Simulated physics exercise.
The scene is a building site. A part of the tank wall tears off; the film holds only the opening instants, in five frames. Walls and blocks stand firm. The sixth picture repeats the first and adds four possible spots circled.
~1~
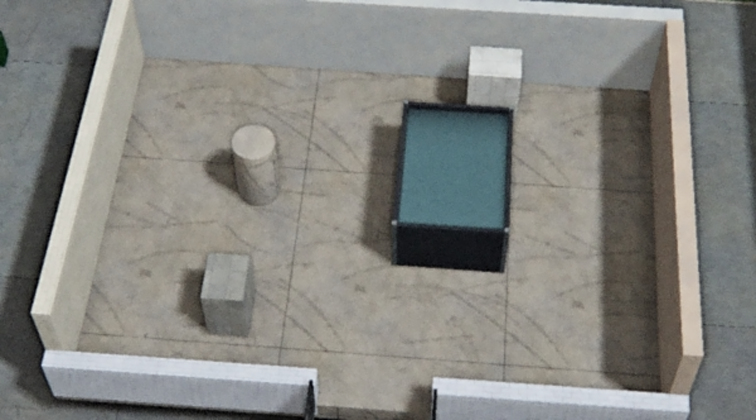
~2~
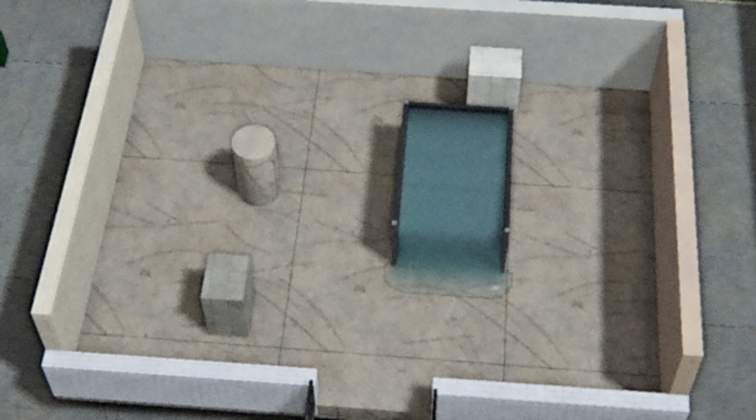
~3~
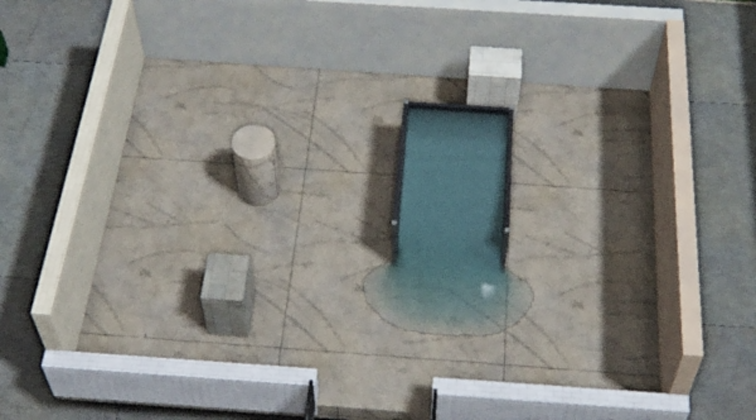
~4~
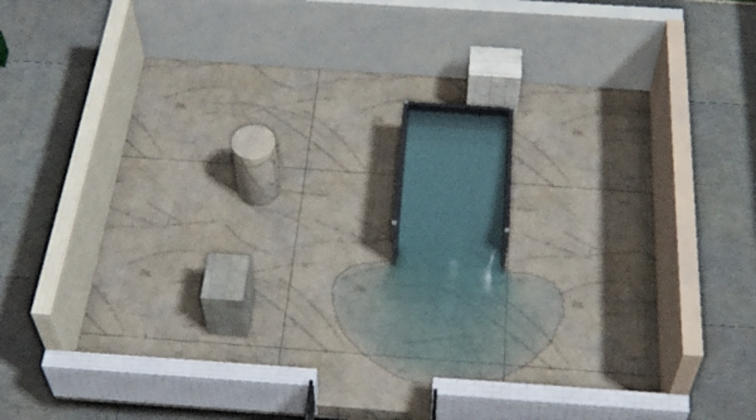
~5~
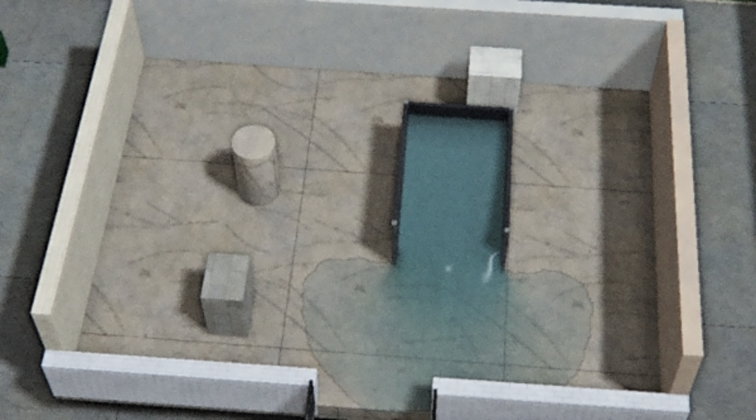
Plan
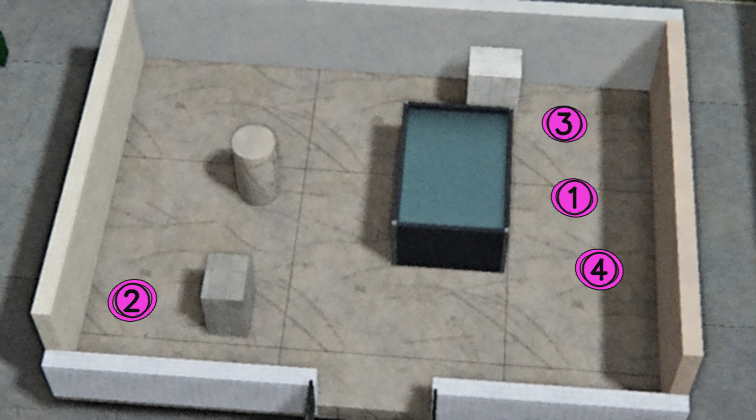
A tank of blue-green water opens at its front and floods across the floor.
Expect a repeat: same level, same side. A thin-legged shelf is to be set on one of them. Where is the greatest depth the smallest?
Place 2.
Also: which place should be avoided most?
3.
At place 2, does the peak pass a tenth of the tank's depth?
No.
In magenta, 1 at (574, 197); 2 at (132, 300); 3 at (564, 123); 4 at (599, 269).
For place 1, the water peaks at about 14 % of the depth that stood in the tank.
For place 2, the water peaks at about 8 % of the depth that stood in the tank.
For place 3, the water peaks at about 22 % of the depth that stood in the tank.
For place 4, the water peaks at about 14 % of the depth that stood in the tank.
